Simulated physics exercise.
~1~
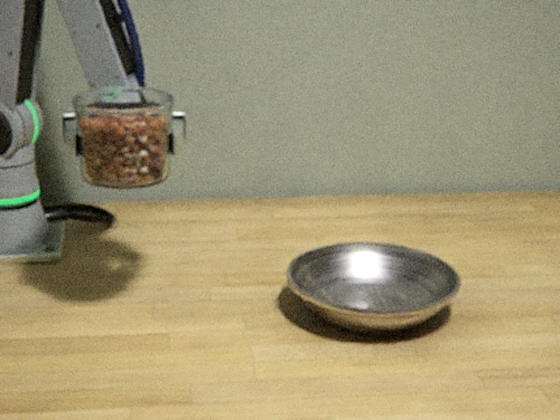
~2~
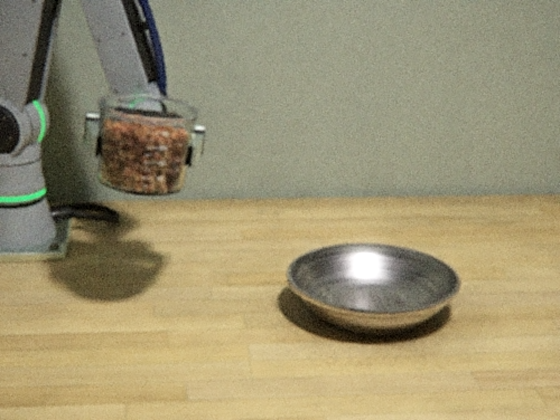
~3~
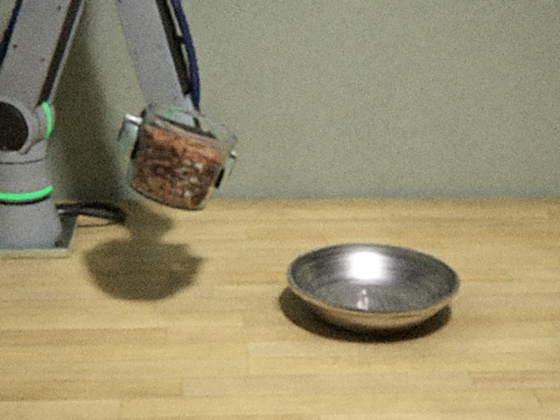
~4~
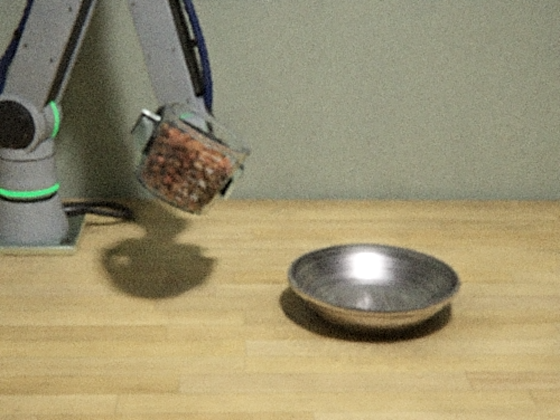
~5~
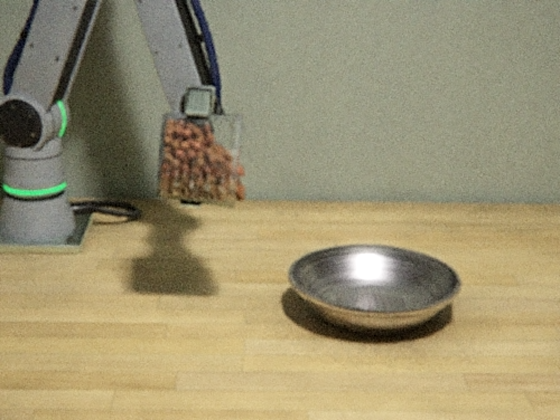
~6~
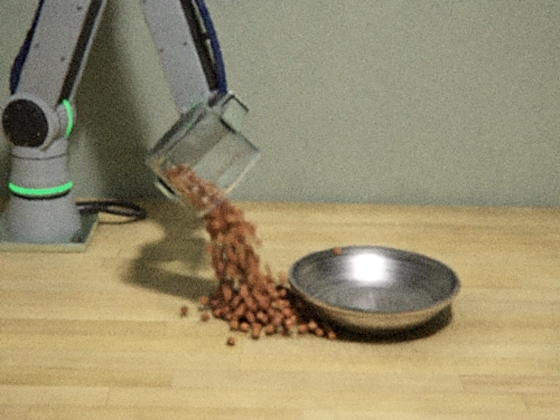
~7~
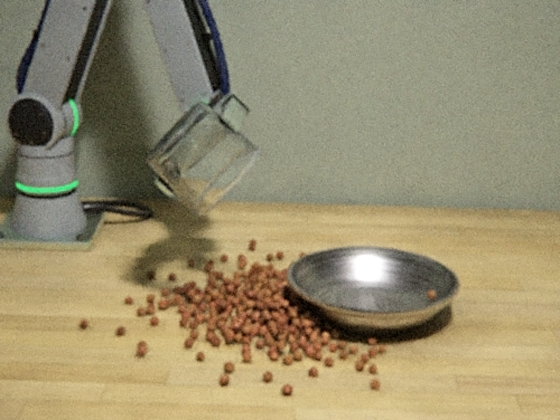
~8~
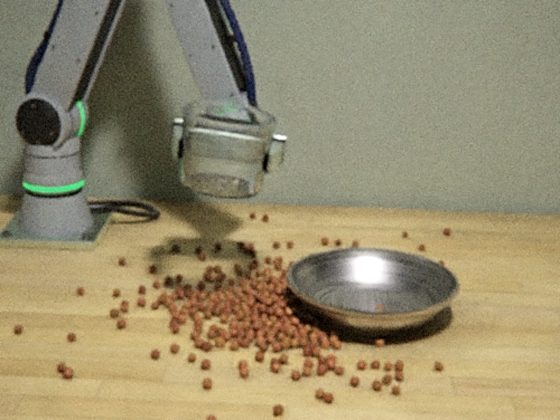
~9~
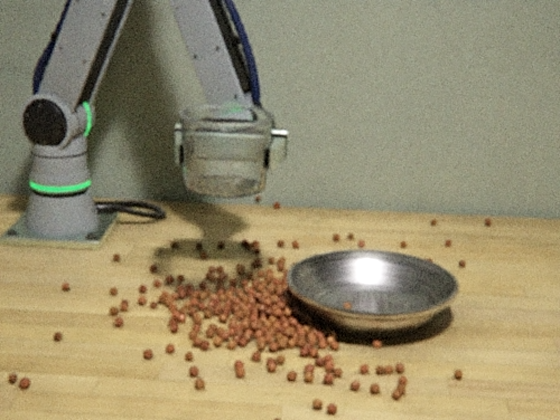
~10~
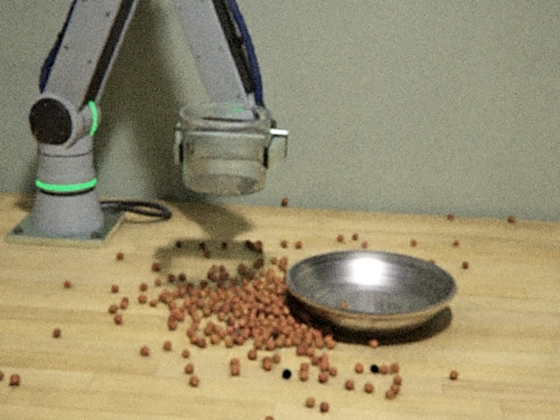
The video shows a robot arm carrying a clear cup of small reddish-brown beads toward a metal bowl on a wooden table, then tipping it over too early, so the beads spill and scatter beside the bowl before the empty cup turns upright, leaving nearly all on the table.
